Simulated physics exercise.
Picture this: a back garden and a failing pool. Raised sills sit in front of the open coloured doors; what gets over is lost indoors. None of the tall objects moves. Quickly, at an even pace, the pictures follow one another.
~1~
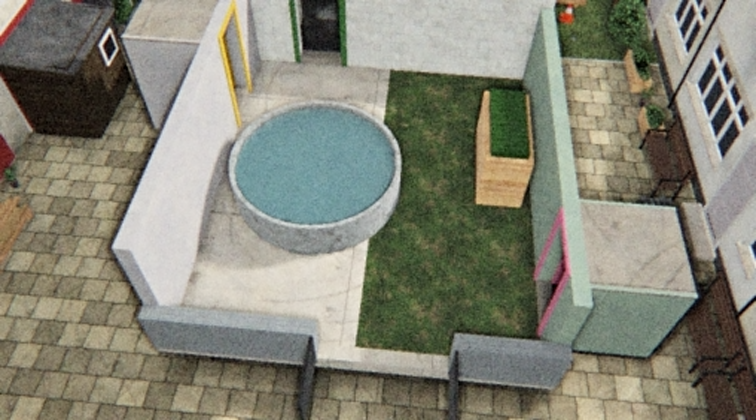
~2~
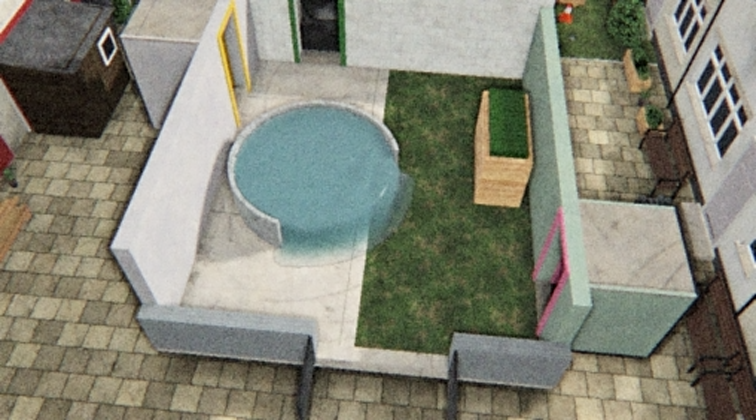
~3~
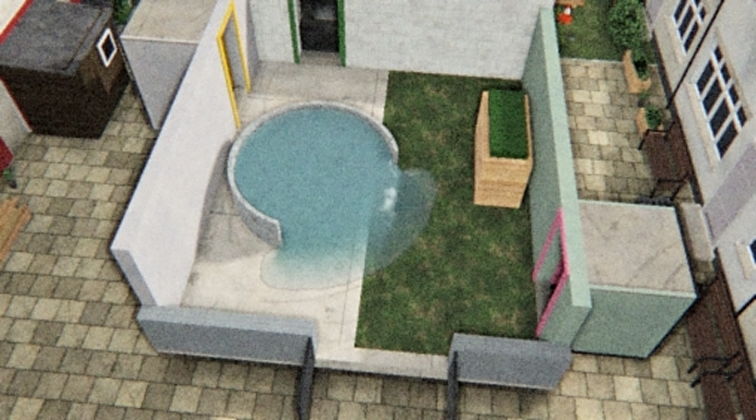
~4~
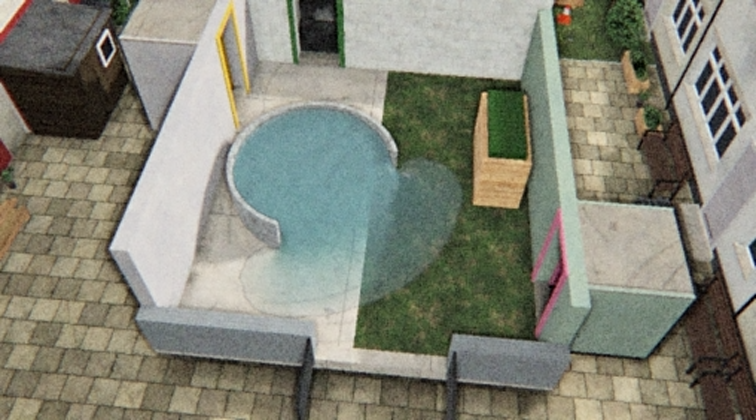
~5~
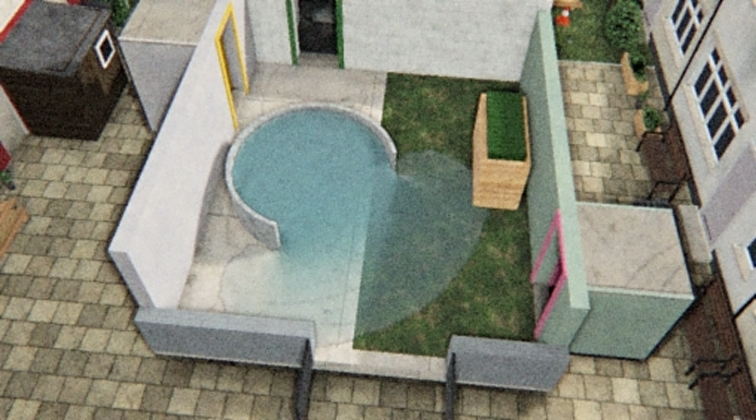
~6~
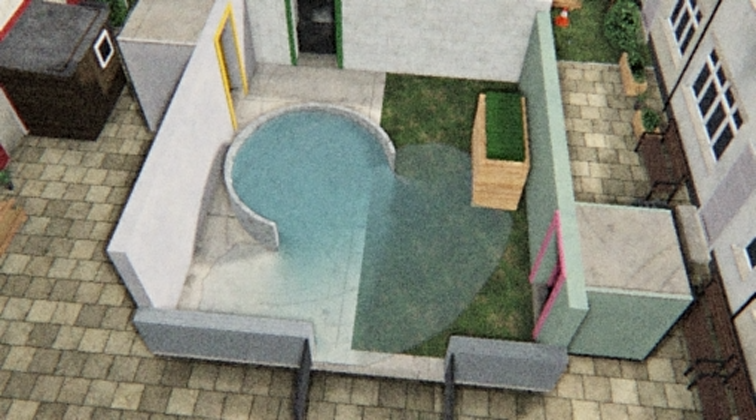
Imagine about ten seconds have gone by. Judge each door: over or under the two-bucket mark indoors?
My call: Green door, under; pink door, over; yellow door, under.
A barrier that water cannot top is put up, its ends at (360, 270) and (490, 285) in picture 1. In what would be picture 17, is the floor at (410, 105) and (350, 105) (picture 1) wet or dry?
The first point ends up spared and the second ends up spared.
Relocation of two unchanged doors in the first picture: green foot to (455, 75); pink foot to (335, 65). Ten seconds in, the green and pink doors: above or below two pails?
Result - the green door stays within limits while the pink door stays within limits.
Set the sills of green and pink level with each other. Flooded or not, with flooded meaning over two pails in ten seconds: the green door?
After the swap, the green door falls short.
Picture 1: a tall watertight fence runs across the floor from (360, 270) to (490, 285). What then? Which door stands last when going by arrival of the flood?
My choice is the green door.
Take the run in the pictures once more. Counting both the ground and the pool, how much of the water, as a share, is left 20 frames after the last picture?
Roughly 72 %.
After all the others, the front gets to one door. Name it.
The green door.
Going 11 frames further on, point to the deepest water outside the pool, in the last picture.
I would choose the pixel (531, 366).
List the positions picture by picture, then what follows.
In the first picture, still water in the round pool at (316, 162).
In the second picture, the front is at (278, 259), out from the gap at (366, 228).
In the third picture, water pours out at (365, 230) and has run to (267, 277).
In the fourth picture, the front is at (251, 293), out from the gap at (364, 232).
In the fifth picture, the front is at (234, 313), out from the gap at (364, 233).
In the sixth picture, water pours out at (362, 234) and has run to a hidden place.
A moment on, water covers 50 % of the floor; the green door not reached, the pink door wet at the sill, nothing in, the yellow door not reached.
Next, water covers 55 % of the floor; the green door not reached, the pink door over two buckets in, the yellow door not reached.
Then, water covers 70 % of the floor; the green door not reached, the pink door far over two buckets in, the yellow door not reached.
Later, water covers 85 % of the floor; the green door not reached, the pink door far over two buckets in, the yellow door wet at the sill, nothing in.
In the end, water covers 100 % of the floor; the green door wet at the sill, nothing in, the pink door far over two buckets in, the yellow door wet at the sill, nothing in.
